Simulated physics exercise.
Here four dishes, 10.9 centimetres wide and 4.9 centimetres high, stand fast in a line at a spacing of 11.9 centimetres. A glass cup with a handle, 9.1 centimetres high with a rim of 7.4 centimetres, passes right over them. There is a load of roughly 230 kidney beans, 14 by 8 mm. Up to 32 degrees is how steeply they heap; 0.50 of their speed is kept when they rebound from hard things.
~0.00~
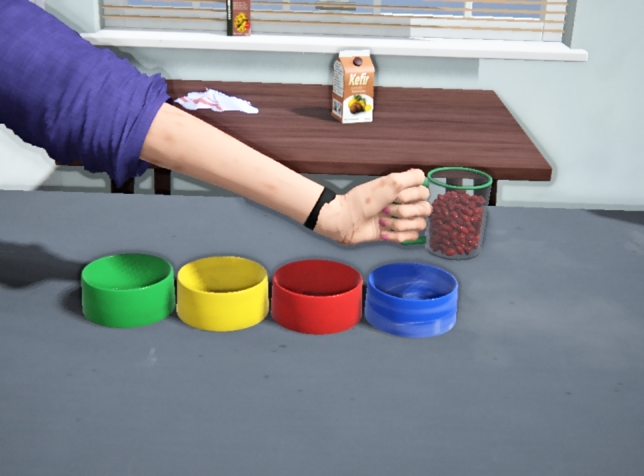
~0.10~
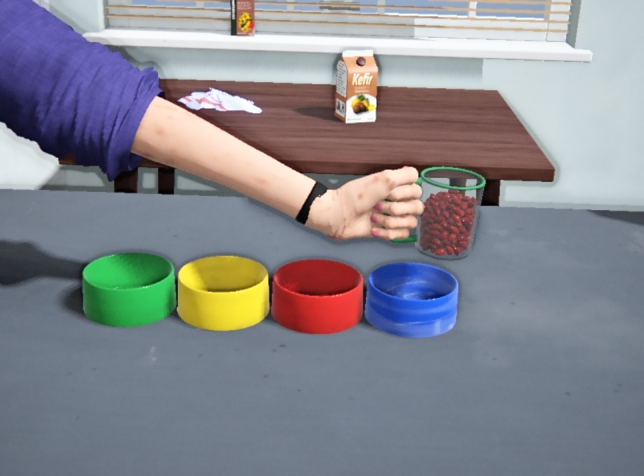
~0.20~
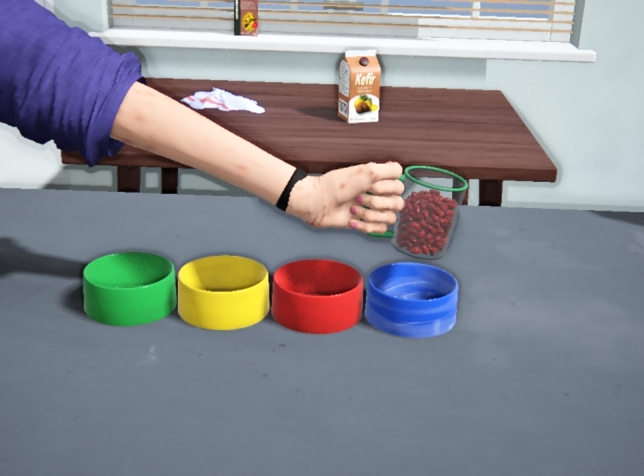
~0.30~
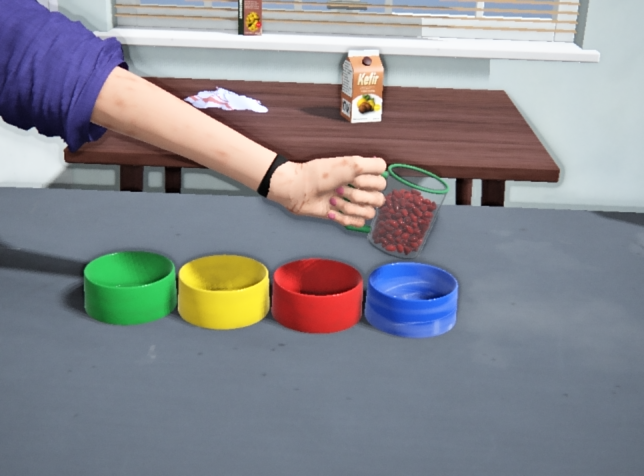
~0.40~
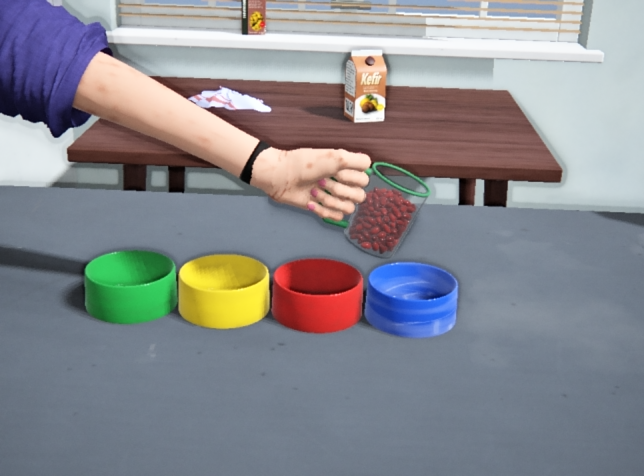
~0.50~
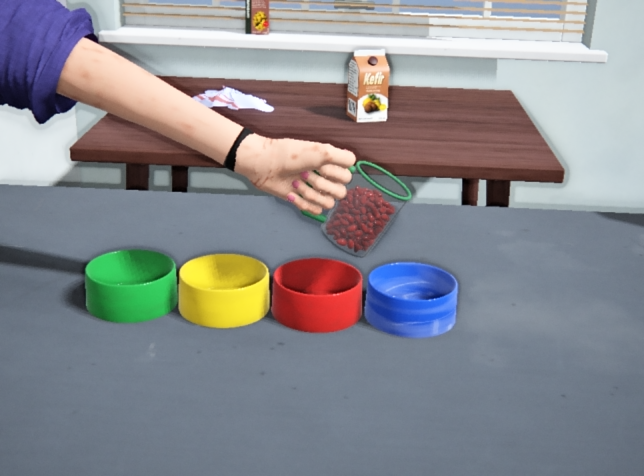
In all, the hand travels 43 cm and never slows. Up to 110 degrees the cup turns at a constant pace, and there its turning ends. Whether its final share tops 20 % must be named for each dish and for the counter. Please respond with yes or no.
Red no, blue no, green yes, yellow no, counter no.
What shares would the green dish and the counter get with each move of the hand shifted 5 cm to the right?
The green dish would get 0 and the counter 0.
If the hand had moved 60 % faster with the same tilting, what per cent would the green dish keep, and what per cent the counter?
Shares: Green 100, counter 0.
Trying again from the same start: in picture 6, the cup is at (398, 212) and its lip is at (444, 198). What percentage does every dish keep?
Dish by dish: Red 30 per cent, blue 0 per cent, green 10 per cent, yellow 50 per cent.
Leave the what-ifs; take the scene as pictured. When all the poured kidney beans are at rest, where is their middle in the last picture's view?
Somewhere around (145, 290) in the final frame.
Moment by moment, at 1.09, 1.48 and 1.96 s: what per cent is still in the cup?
About 100, 95, 60 per cent.
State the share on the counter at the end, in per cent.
Roughly 0 in a hundred.
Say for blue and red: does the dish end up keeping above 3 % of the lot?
Blue no, red no.
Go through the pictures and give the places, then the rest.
Cup at (456, 214), tilt 0 degrees, lip at (491, 179), moved 0.0 cm; middle of the pieces at (457, 222); blue dish at (413, 281); red dish at (318, 278); yellow dish at (223, 275); green dish at (128, 272), in the first frame.
Cup at (448, 214), tilt 3 degrees, lip at (484, 181), moved 1.0 cm; middle of the pieces at (448, 222), in the second frame.
Cup at (427, 213), tilt 9 degrees, lip at (466, 184), moved 3.5 cm; middle of the pieces at (427, 222), in the third frame.
Cup at (406, 213), tilt 16 degrees, lip at (448, 188), moved 6.1 cm; middle of the pieces at (405, 221), in the fourth frame.
Cup at (385, 212), tilt 22 degrees, lip at (429, 192), moved 8.6 cm; middle of the pieces at (383, 220), in the fifth frame.
Cup at (364, 211), tilt 29 degrees, lip at (410, 196), moved 11.2 cm; middle of the pieces at (361, 219); blue dish at (412, 281); red dish at (318, 277); yellow dish at (224, 272); green dish at (131, 268). Its pace works out near 65 degrees a second; the hand travels 26 cm a second, in the sixth frame.
After 1.09 s, tilt 68 degrees; cup holds 100 %.
After 1.48 s, tilt 94 degrees; cup holds 95 %, yellow 5 %.
Then, at 1.96 s, tilt 110 degrees; cup holds 60 %, green 30 %, yellow 5 %.
In the end, at 3.5 s, red 0 %, blue 0 %, green 90 %, yellow 5 %, counter 0 %.
